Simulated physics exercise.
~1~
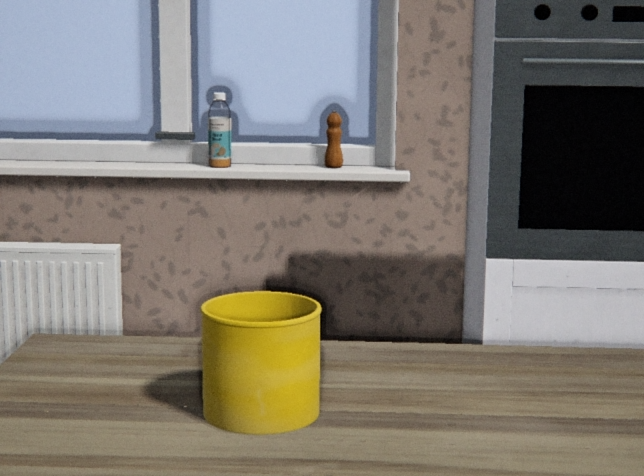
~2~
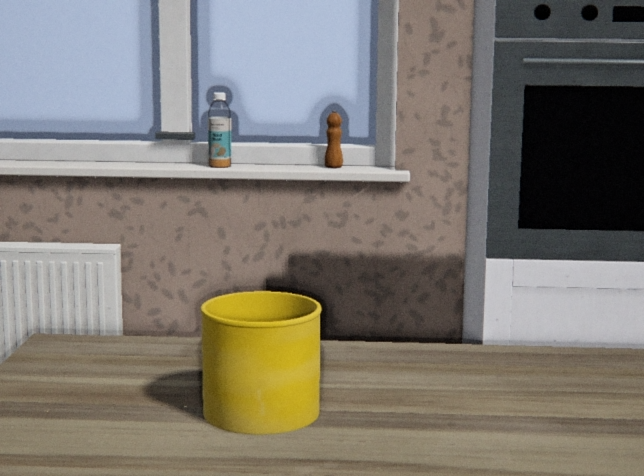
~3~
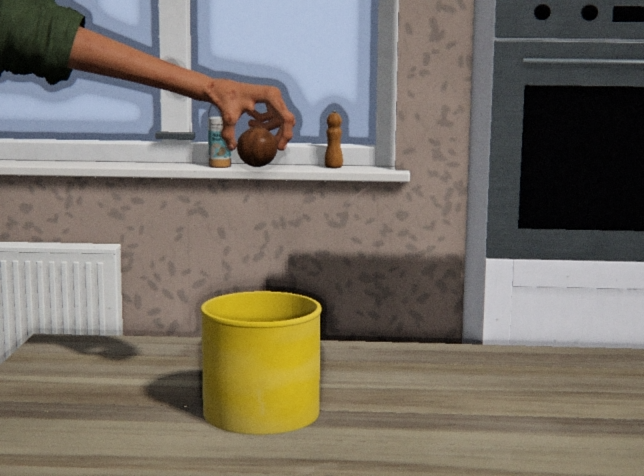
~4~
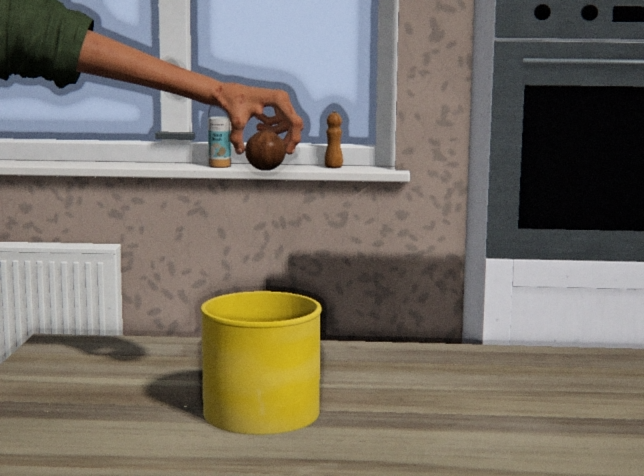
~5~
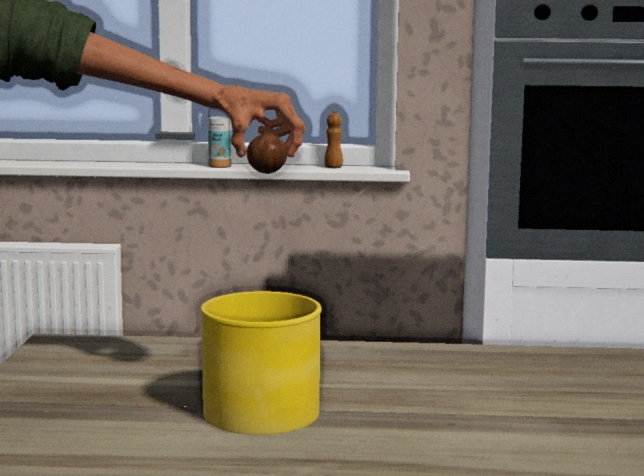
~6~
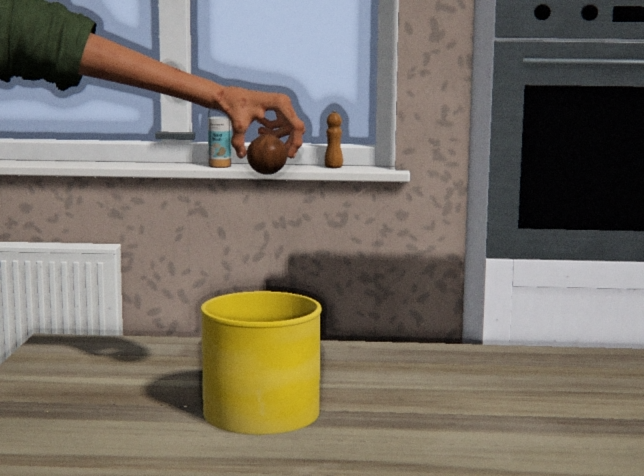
Hand holding a brown onion reaching in from the left, then staying nearly still above a yellow bucket on a wooden table.
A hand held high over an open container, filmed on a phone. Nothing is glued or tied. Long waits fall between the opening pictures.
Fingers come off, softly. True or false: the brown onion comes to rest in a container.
True.
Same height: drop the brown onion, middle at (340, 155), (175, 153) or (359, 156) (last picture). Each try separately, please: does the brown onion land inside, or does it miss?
Stays out; stays out; stays out.
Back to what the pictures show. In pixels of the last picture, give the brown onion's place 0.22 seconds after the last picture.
Its centre should be around (267, 262).
Then, 0.22 s on from there, brown onion on its way down near (267, 262).
In the end, the brown onion lands inside, near (267, 390).
